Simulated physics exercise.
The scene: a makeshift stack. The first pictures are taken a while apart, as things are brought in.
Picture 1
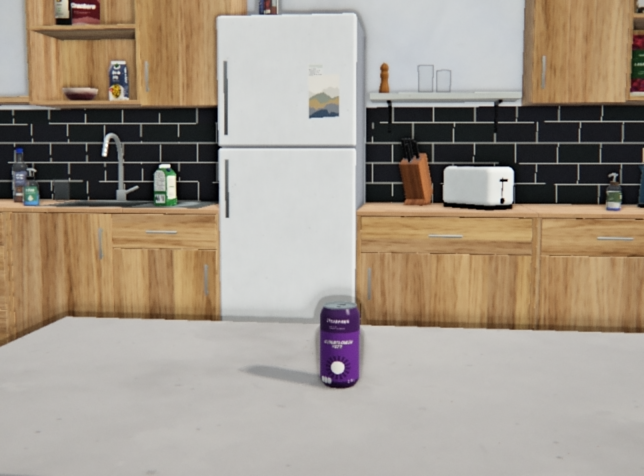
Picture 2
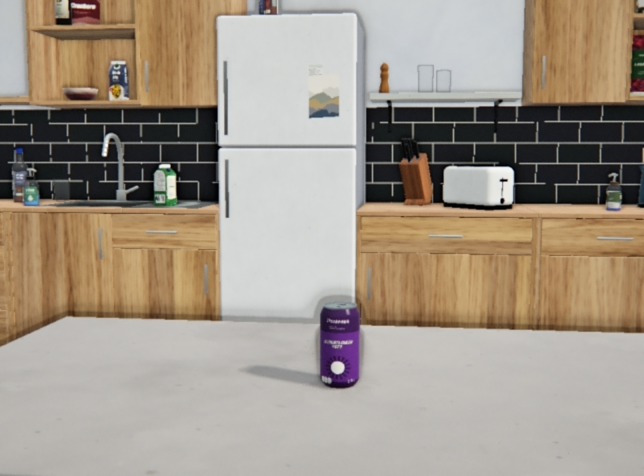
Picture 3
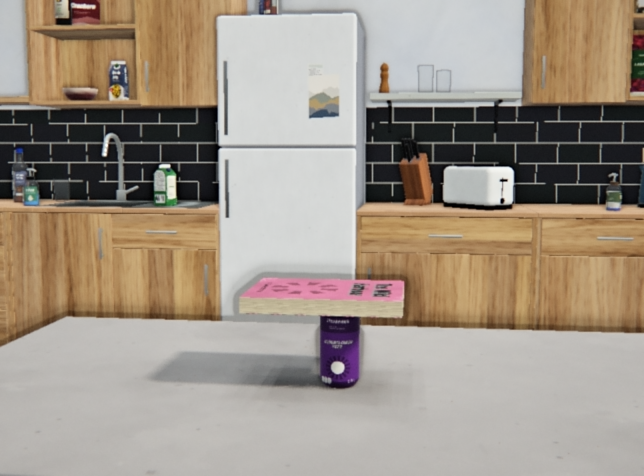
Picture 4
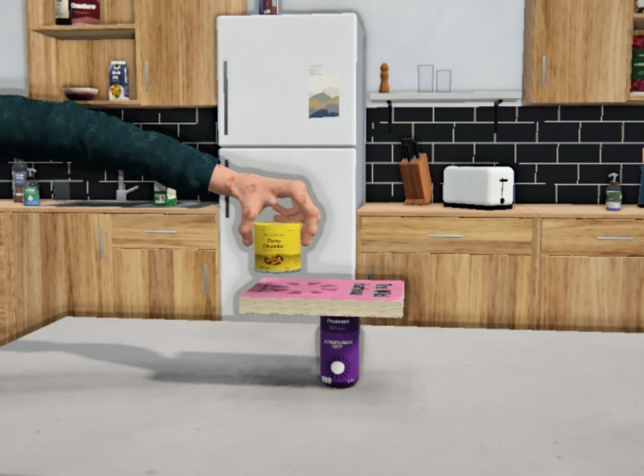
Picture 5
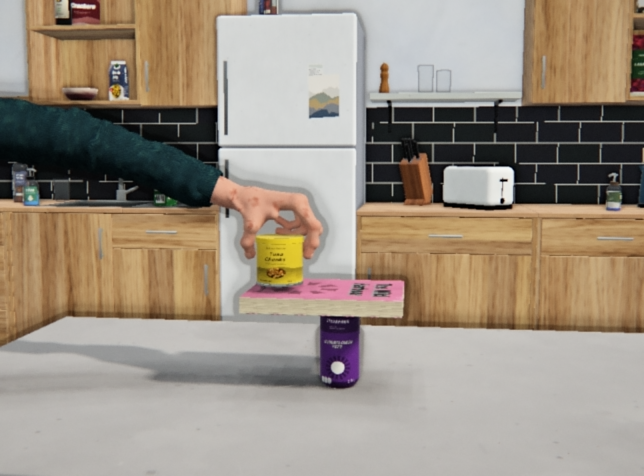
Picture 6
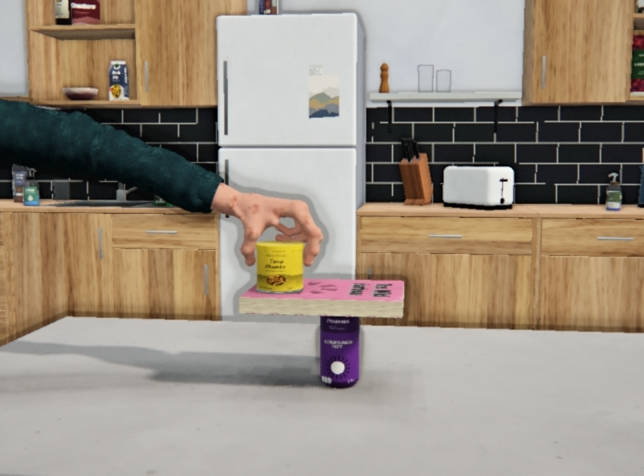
Hand lowering a yellow tin onto the left side of a pink book lying across a purple can on a kitchen counter.
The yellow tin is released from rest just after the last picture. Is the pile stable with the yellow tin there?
Here the stack loses its balance.
Then, 0.40 s after the last picture, yellow tin now fallen; pink book tipped 58° from how it was.
Then, 0.70 s after the last picture, pink book now fallen; purple can tipped 34° from how it was.
Then, 0.90 s after the last picture, purple can now fallen.
By the end, fallen, pink book, yellow tin and purple can. The stack comes apart.
